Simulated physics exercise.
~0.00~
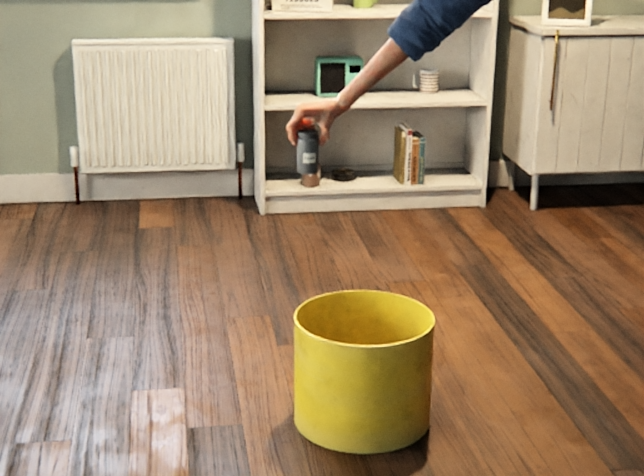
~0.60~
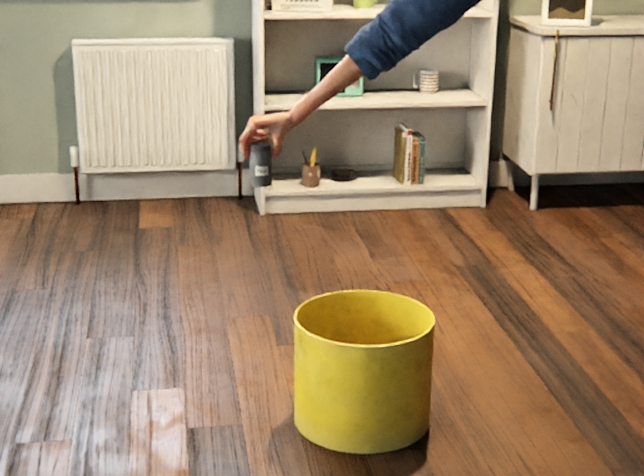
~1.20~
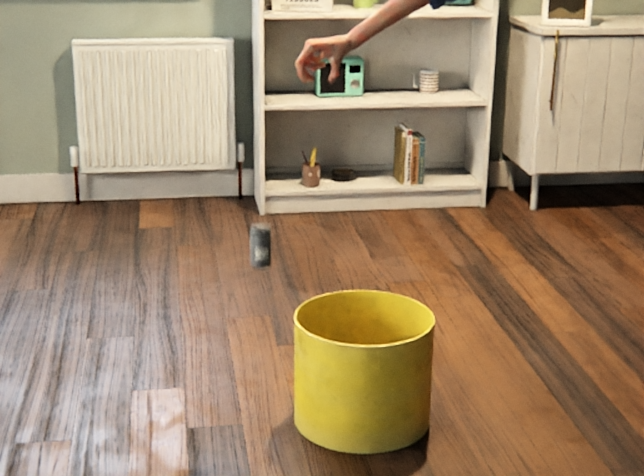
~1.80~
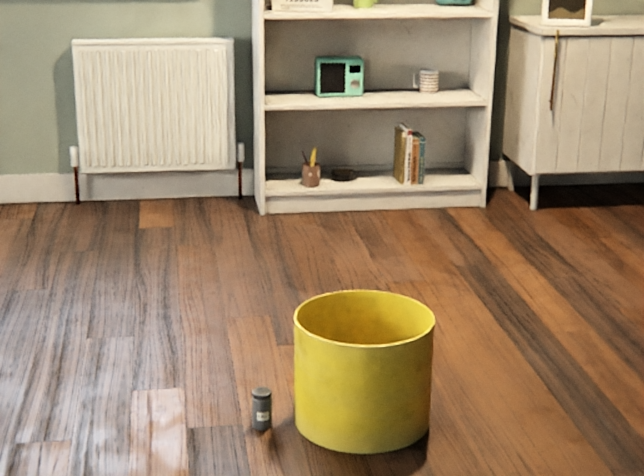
A grey shaker held by a hand in front of a white bookshelf moves left, then drops once the hand lets go and draws back. It falls past the yellow container and ends up standing upright on the wooden floor, just left of it.
